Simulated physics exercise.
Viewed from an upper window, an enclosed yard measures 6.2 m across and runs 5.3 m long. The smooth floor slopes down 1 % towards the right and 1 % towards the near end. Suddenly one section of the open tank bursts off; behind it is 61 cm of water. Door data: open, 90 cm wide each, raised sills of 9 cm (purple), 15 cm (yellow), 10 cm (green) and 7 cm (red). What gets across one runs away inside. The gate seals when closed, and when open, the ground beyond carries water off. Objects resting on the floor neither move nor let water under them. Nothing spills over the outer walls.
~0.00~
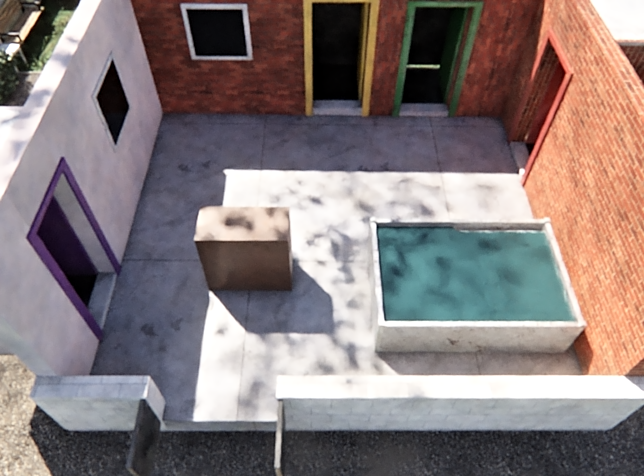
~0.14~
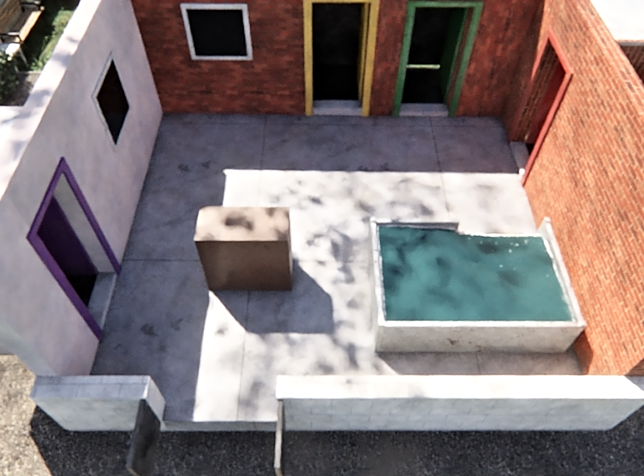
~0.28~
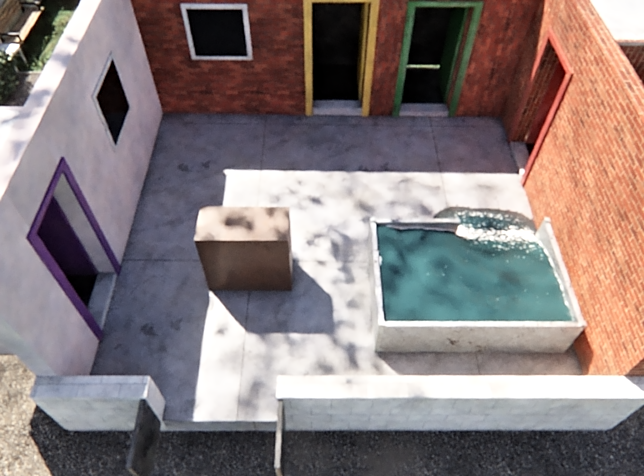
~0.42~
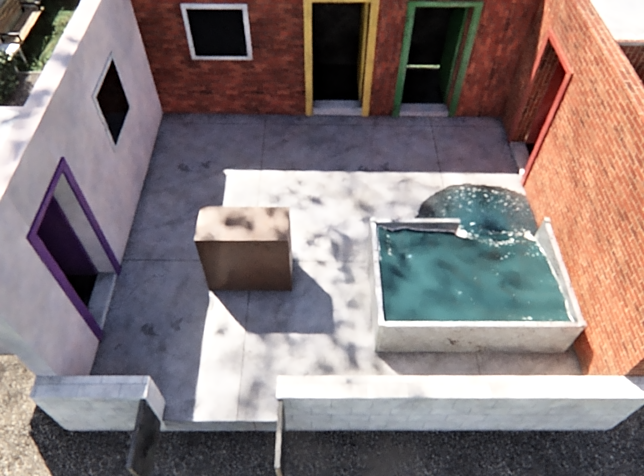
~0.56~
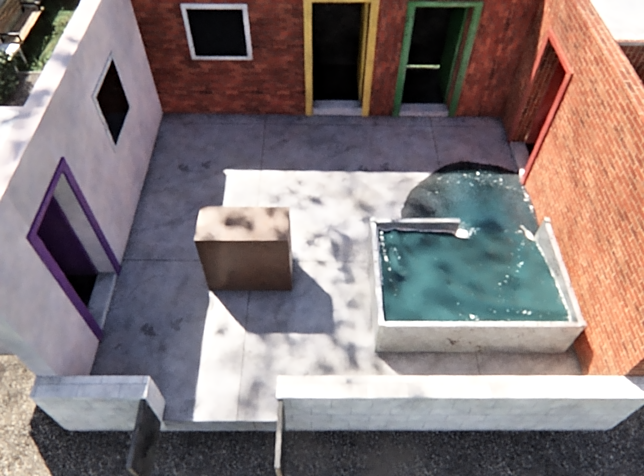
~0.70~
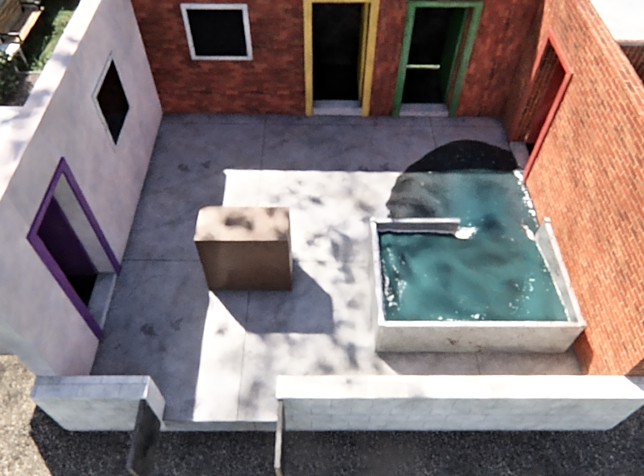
At the start, still greenish-blue water fills an open tank in a walled yard beside a brown block. Then the surface ripples and water pours out through a gap on the tank's far side, foaming, and spreads in a widening dark, rounded sheet across the floor along the brick wall.
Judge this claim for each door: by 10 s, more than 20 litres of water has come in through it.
The purple door never tops the limit. The yellow door never tops the limit. The green door tops the limit. The red door tops the limit.
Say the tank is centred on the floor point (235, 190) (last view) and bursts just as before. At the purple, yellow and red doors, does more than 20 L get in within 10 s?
Lab note: Vs limit, purple door limit held; yellow door limit broken; red door limit broken.
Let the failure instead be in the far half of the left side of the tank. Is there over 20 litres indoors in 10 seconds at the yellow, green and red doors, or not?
In that case, yellow door: Less than that, green door: Less than that, red door: Less than that.
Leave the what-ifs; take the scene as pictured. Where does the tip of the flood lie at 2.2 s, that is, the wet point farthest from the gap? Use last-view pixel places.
Location: Approx. (302, 119) in the last view.
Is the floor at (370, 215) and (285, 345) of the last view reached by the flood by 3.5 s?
I'd call them spared and then spared.
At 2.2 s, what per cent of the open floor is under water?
I'd guess around 25 %.
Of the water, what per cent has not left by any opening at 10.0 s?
Roughly 80 in a hundred.
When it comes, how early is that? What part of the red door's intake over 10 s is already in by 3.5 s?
Estimate: Around 35 per cent.
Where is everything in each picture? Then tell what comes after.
The first frame shows still water, 61 cm deep, in the open tank at (469, 272).
In the second frame, the front is at a hidden place, 0.7 m from the gap on the open tank's far side; 0.3 m2 of floor is under water; 61 cm left at the back of the open tank.
In the third frame, water pours out on the open tank's far side and has run 0.9 m, to a hidden place; typically 10 cm deep outside, 61 cm at the open tank's back.
In the fourth frame, water pours out on the open tank's far side and has run 1.3 m, to (454, 188); typically 8 cm deep outside, 59 cm at the open tank's back.
In the fifth frame, water pours out on the open tank's far side and has run 1.8 m, to (453, 167); typically 7 cm deep outside, 55 cm at the open tank's back.
In the sixth frame, water pours out on the open tank's far side and has run 2.4 m, to (465, 143); typically 6 cm deep outside, 51 cm at the open tank's back.
After 1.4 s water covers 25 % of the floor and is deepest (47 cm) near (499, 121); purple door not reached, yellow door not reached, green door 18 cm at the sill, 6 L in, red door 16 cm at the sill, 4 L in.
After 2.2 s water covers 25 % of the floor and is deepest (40 cm) near (489, 121); purple door not reached, yellow door 9 cm at the sill, 0 L in, green door 26 cm at the sill, 56 L in, red door 13 cm at the sill, 26 L in.
After 3.5 s water covers 45 % of the floor and is deepest (24 cm) near (497, 148); purple door not reached, yellow door 11 cm at the sill, 0 L in, green door 21 cm at the sill, 136 L in, red door 16 cm at the sill, 68 L in.
After 6.0 s water covers 80 % of the floor and is deepest (14 cm) near (504, 170); purple door 6 cm at the sill, 0 L in, yellow door 7 cm at the sill, 0 L in, green door 11 cm at the sill, 179 L in, red door 13 cm at the sill, 147 L in.
After 10.0 s water covers 95 % of the floor and is deepest (12 cm) near (84, 400); purple door 5 cm at the sill, 0 L in, yellow door 3 cm at the sill, 0 L in, green door 5 cm at the sill, 181 L in, red door 8 cm at the sill, 186 L in.
